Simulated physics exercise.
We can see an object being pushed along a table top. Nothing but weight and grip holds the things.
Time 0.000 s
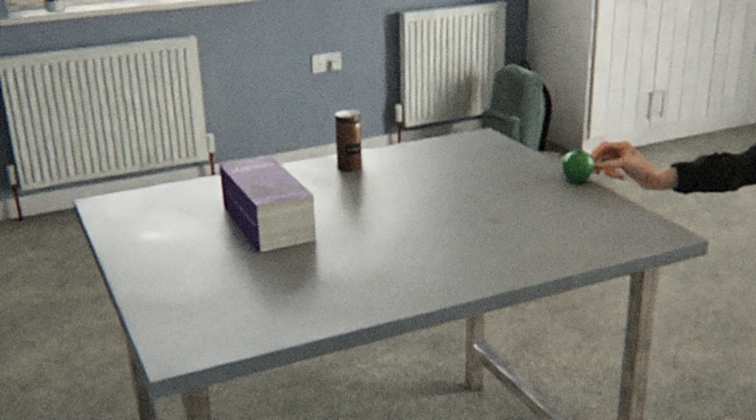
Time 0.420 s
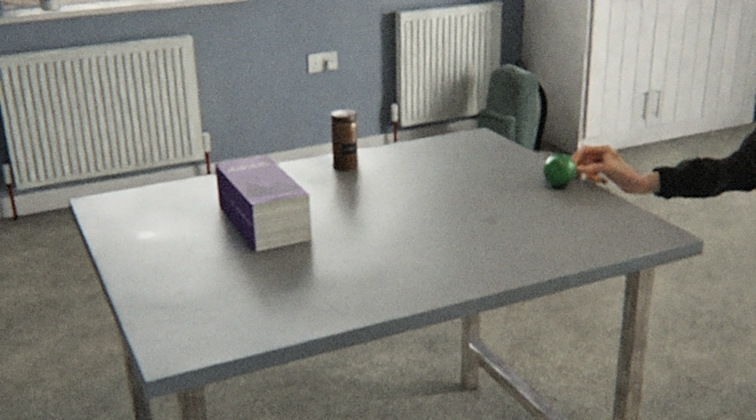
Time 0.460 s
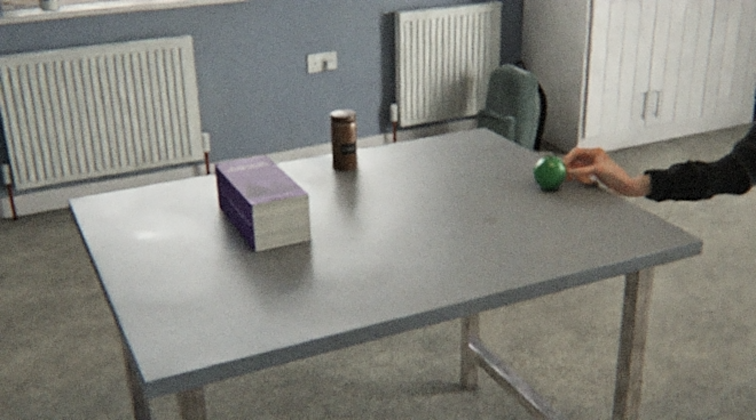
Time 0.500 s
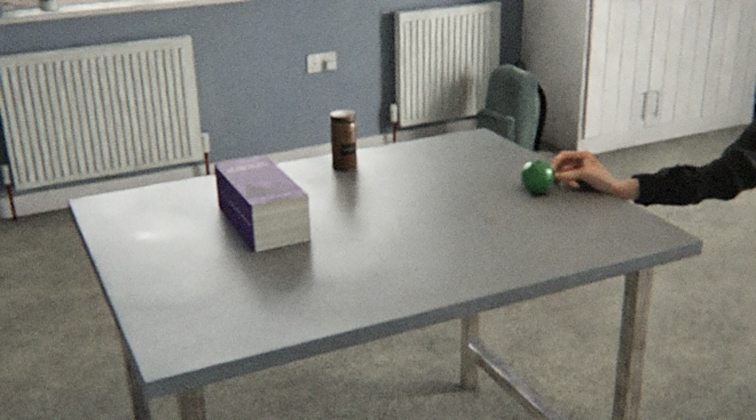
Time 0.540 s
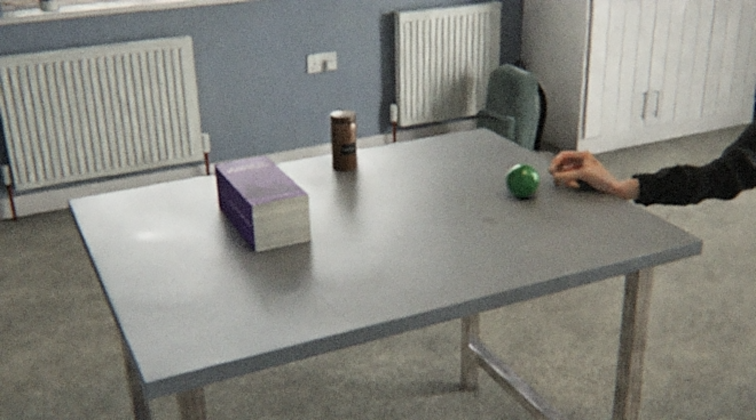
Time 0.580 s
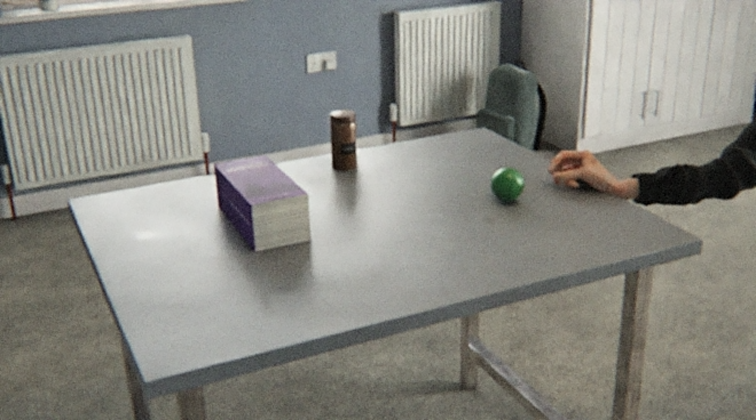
A hand pushes a green apple leftward across a table, then releases it as it keeps moving.
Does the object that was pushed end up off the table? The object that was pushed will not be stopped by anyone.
Yes.
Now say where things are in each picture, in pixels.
Under the hand; green apple (578, 165), in the first frame.
Under the hand; green apple (559, 170), in the second frame.
Under the hand; green apple (550, 172), in the third frame.
Green apple (537, 176), in the fourth frame.
Green apple (523, 180) displaced a little, in the fifth frame.
Green apple (508, 184) displaced about its own width, in the sixth frame.
Around 1.08 s, green apple displaced well along near (296, 247).
Around 1.58 s, green apple now off the table.
Finally (2.0 s), off the table, green apple.
